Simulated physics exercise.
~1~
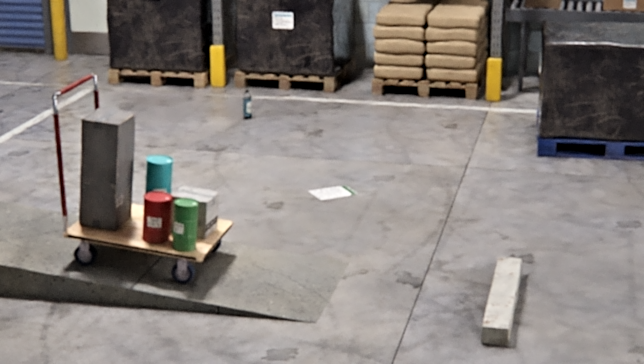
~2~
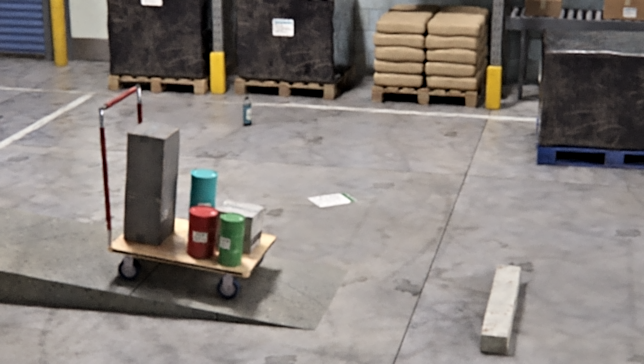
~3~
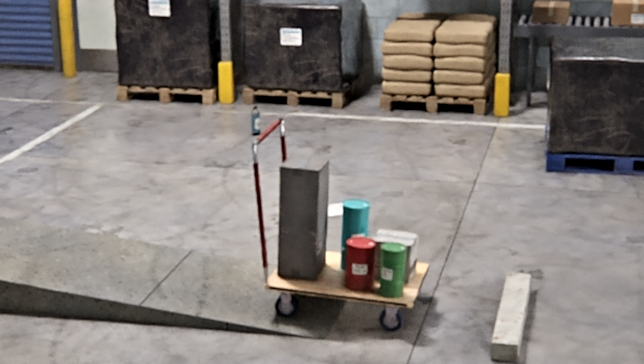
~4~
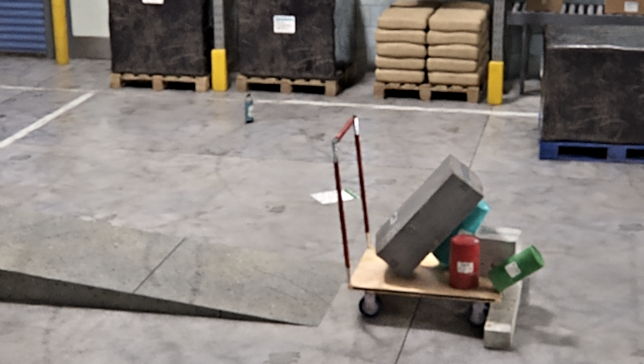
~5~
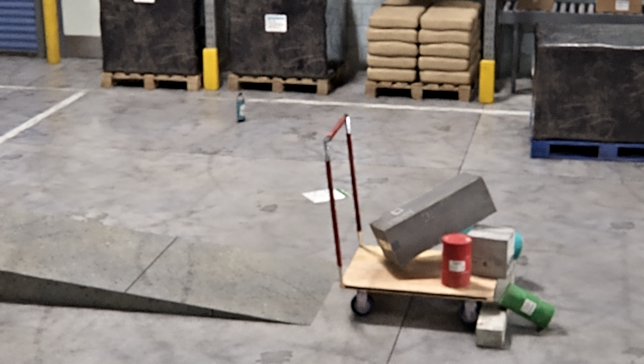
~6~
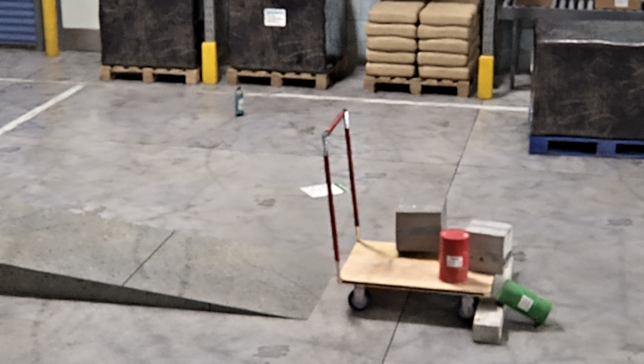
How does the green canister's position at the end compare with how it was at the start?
At the start the green canister stands upright on the trolley deck. By the end it is lying on its side off the trolley, by the kerb.
